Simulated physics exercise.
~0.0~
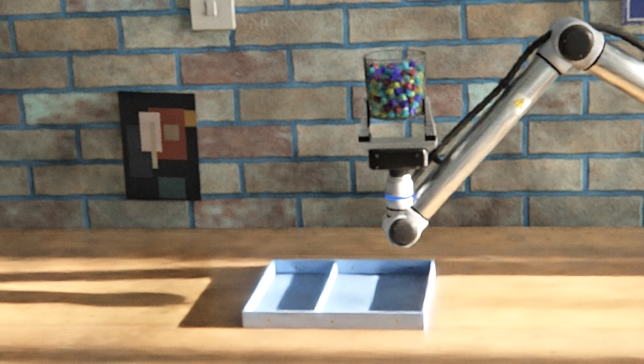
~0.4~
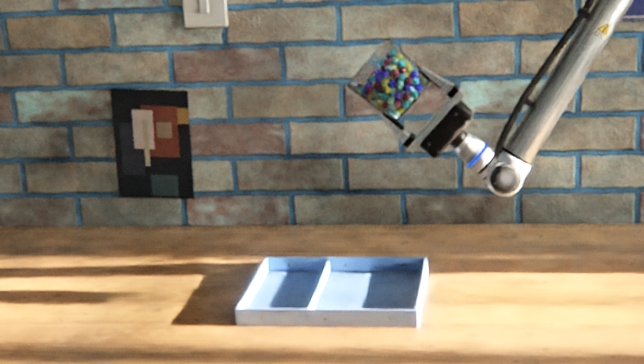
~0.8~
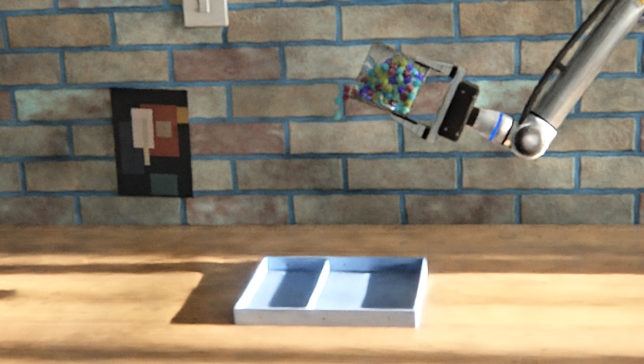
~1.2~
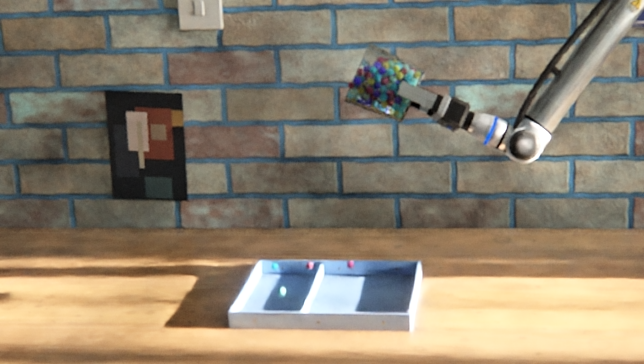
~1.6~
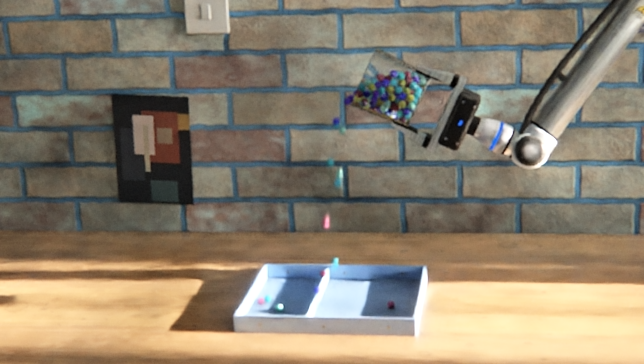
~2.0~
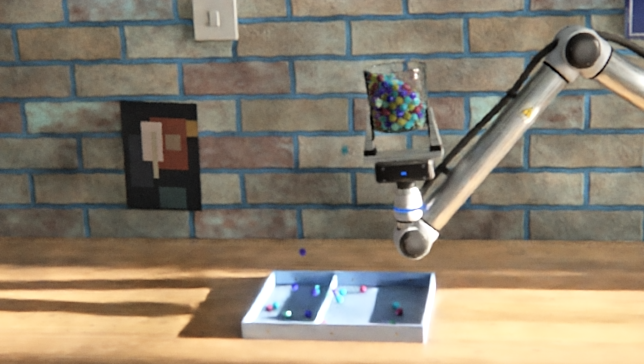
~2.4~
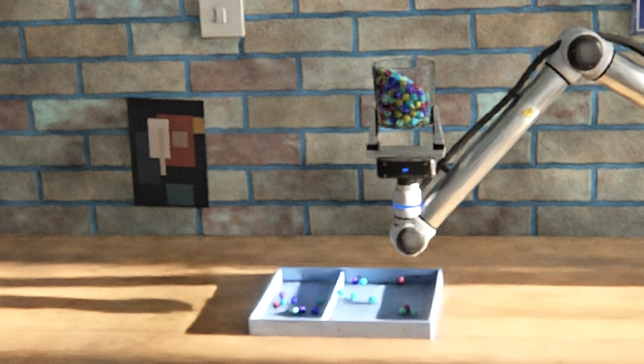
The footage shows a robot arm tilting a clear beaker of colourful round sweets to the left above a divided tray on a wooden table, spilling a few into both compartments, then returning the beaker upright, still holding most of its load.
